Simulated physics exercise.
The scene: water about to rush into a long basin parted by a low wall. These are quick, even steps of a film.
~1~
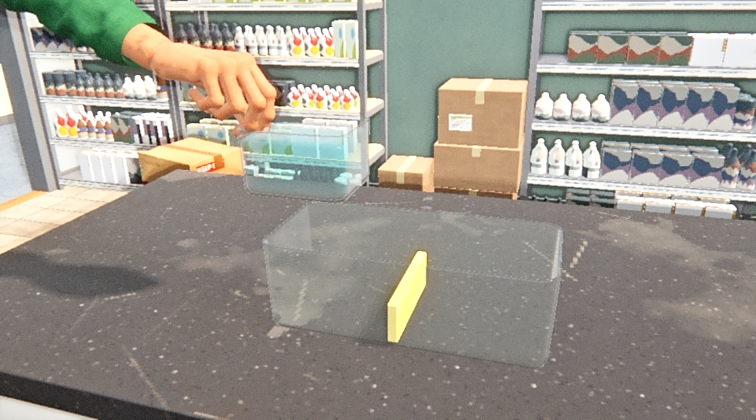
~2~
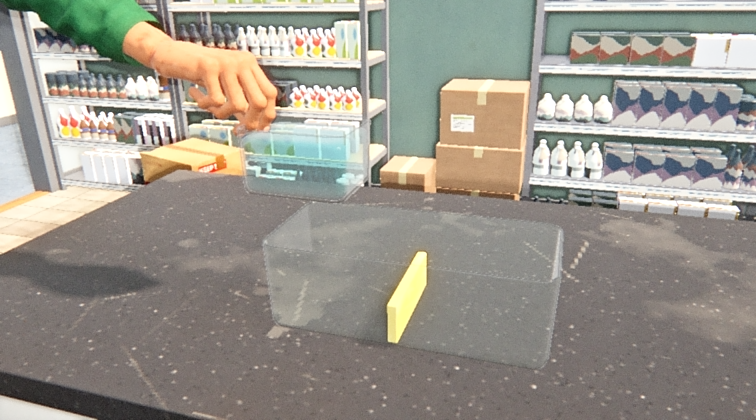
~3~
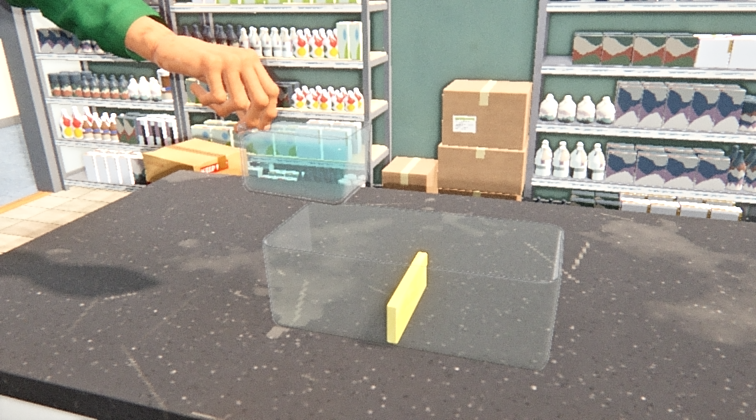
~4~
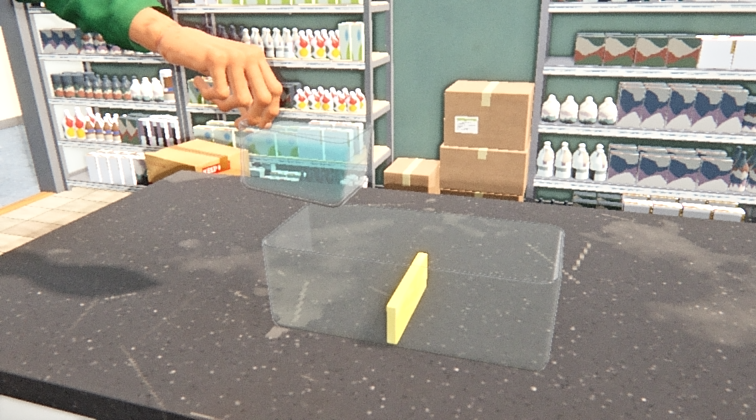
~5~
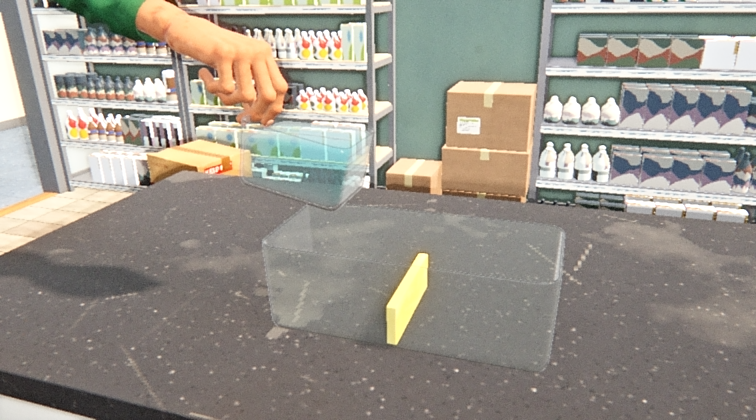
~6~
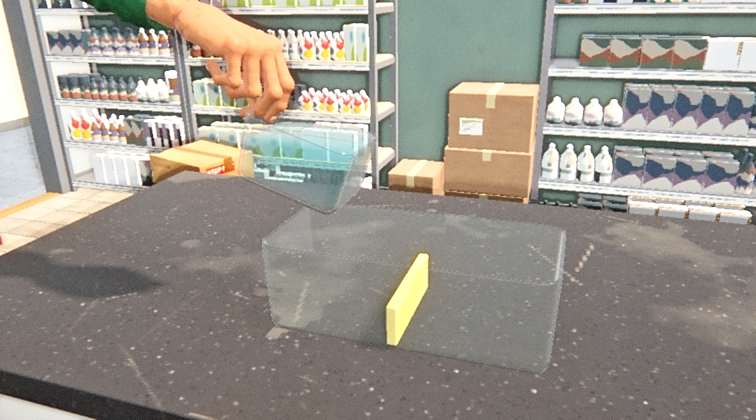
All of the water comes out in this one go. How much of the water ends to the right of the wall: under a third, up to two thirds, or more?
It comes to from a third to two thirds.
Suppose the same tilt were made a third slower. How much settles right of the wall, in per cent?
Near 55 %.
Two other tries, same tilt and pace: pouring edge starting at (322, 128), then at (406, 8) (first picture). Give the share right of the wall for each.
About 5 and 90 per cent.
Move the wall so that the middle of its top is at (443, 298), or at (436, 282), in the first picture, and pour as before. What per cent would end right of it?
Roughly 25 per cent, and 5 per cent.
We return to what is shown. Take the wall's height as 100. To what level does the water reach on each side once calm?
Left about 40, right about 30.
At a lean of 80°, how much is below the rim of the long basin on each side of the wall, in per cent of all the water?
Left about 10, right about 20.
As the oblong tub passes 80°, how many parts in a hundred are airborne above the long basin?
Roughly 30 in a hundred.
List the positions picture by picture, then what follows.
The first picture shows tilt 0°; pouring edge (358, 129); surface from (260, 130) to (358, 136); the long basin's rim runs from (287, 222) to (560, 252); the wall's top is at (409, 278).
The second picture shows tilt 1°; pouring edge (358, 129); surface from (261, 129) to (358, 137).
The third picture shows tilt 3°; pouring edge (359, 132); surface from (261, 129) to (359, 137).
The fourth picture shows tilt 7°; pouring edge (361, 135); surface from (262, 128) to (360, 138).
The fifth picture shows tilt 12°; pouring edge (363, 141); surface from (263, 129) to (363, 140).
The sixth picture shows tilt 18°; pouring edge (365, 148); surface from (264, 132) to (366, 141).
A moment on, the oblong tub is tipped on its side and 42 per cent is still to pour, 9 is left of the wall and 21 right of it.
Next, the oblong tub is tipped right over and 7 per cent is still to pour, 46 is left of the wall and 44 right of it.
Then the oblong tub is tipped right over and 0 per cent is still to pour, 54 is left of the wall and 44 right of it.
Later the oblong tub is tipped right over and 0 per cent is still to pour, 54 is left of the wall and 44 right of it.
At rest 54 per cent lies left of the wall, 44 right of it and 2 outside.
